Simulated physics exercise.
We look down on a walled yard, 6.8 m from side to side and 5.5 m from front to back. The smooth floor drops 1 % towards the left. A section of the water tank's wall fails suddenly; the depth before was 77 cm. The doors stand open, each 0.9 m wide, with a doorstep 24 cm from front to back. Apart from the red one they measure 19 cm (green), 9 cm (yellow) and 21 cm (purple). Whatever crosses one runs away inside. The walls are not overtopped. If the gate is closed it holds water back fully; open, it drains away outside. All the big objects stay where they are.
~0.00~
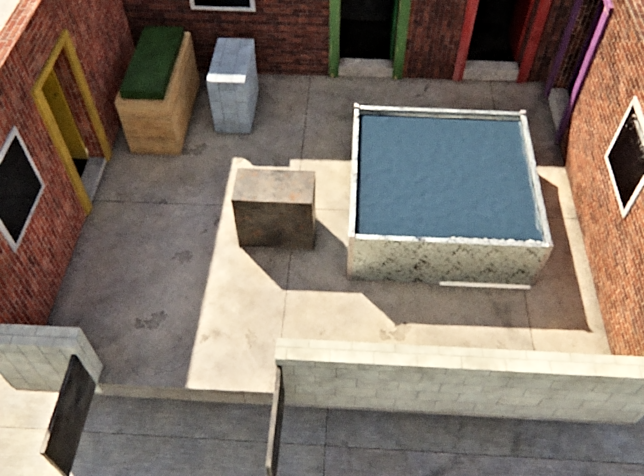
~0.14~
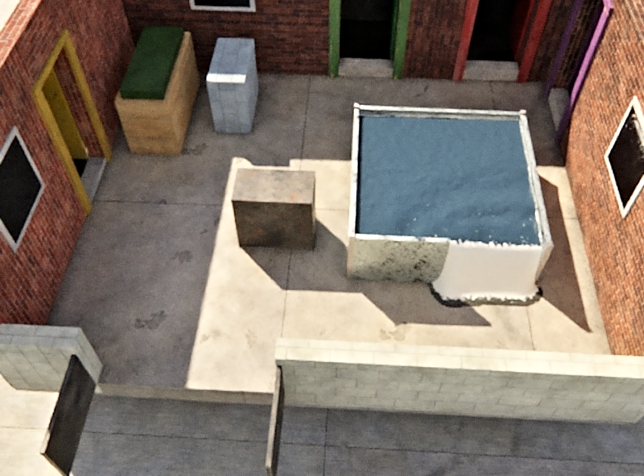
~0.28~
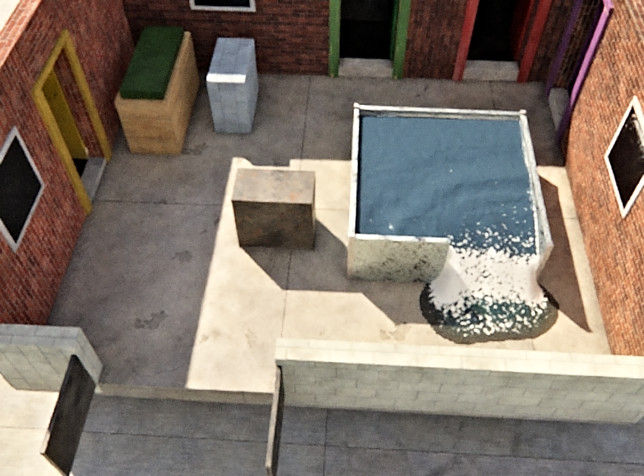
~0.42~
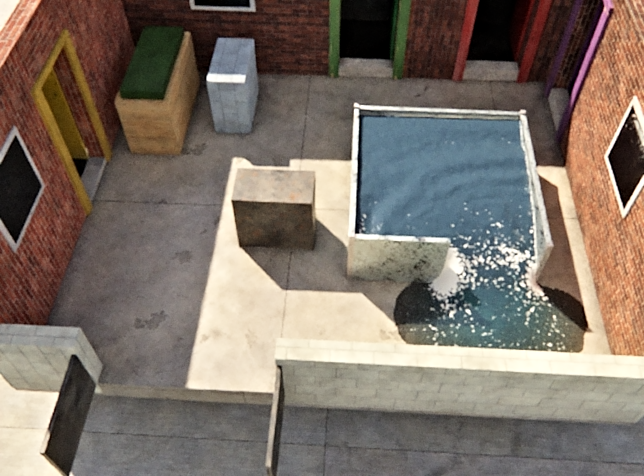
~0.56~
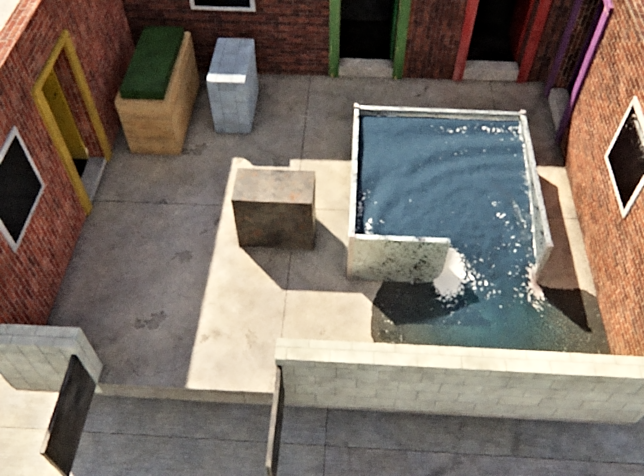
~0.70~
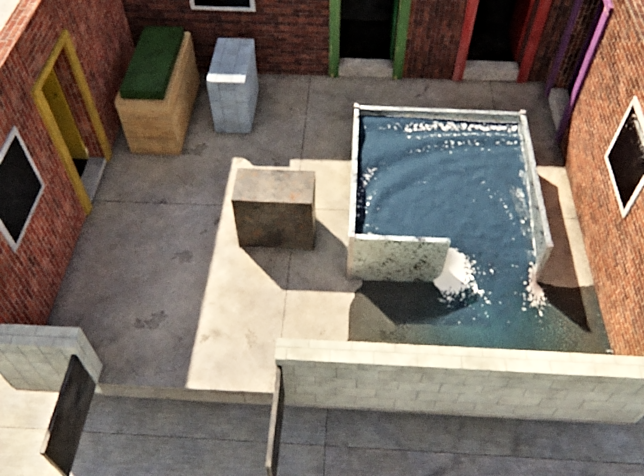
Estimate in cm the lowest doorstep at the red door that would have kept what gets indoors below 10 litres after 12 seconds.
Close to 24 cm is just enough.
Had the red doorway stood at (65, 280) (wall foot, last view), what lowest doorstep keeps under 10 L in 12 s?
Roughly 20 cm.
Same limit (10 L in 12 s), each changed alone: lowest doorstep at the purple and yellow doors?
About 15 cm at purple and 14.0 cm at yellow.
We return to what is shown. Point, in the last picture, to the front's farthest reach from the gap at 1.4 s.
Around (215, 370).
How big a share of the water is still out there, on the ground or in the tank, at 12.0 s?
Some 82 per cent remains.
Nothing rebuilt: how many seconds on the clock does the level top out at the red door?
Around 3.0 s.
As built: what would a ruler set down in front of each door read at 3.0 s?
In cm: Green 0, yellow 0, red 24, purple 11.
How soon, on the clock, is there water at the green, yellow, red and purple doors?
Green 3.6 s, yellow 3.2 s, red 2.6 s, purple 2.4 s.
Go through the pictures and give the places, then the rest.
Still water, 77 cm deep, in the water tank at (443, 174); the red door at (502, 28) is dry, in the first frame.
The gap is at (488, 270), the front 0.3 m out at (448, 301); the back of the water tank holds 77 cm, in the second frame.
The gap is at (488, 271), the front 0.8 m out at (456, 336); the back of the water tank holds 77 cm, in the third frame.
The front is at a hidden place, 1.4 m from the gap at (487, 272); 2.4 m2 of floor is wet, 77 cm left at the back, in the fourth frame.
The gap is at (487, 272), the front 1.5 m out at a hidden place; the back of the water tank holds 75 cm, in the fifth frame.
The gap is at (487, 272), the front 1.7 m out at a hidden place; the back of the water tank holds 68 cm; 4.2 m in a straight line remain to the red door at (502, 28), in the sixth frame.
After 1.4 s water covers 15 % of the floor, deepest (72 cm) near (609, 389); it has not reached the red door.
After 3.0 s water covers 55 % of the floor, deepest (46 cm) near (537, 85); 24 cm at the red door, 0 litres in over its 21 cm doorstep.
After 12.0 s water covers 100 % of the floor, deepest (18 cm) near (34, 361); 8 cm at the red door, 22 litres in over its 21 cm doorstep.
At the red door as built, the water arrived by 2.7 s and peaked near 24 cm at 3.0 s.
With a doorstep of 19 cm, 36 litres would have come in within the 12 s; with 26 cm, 5 litres. So under 10 litres takes about 24 cm.
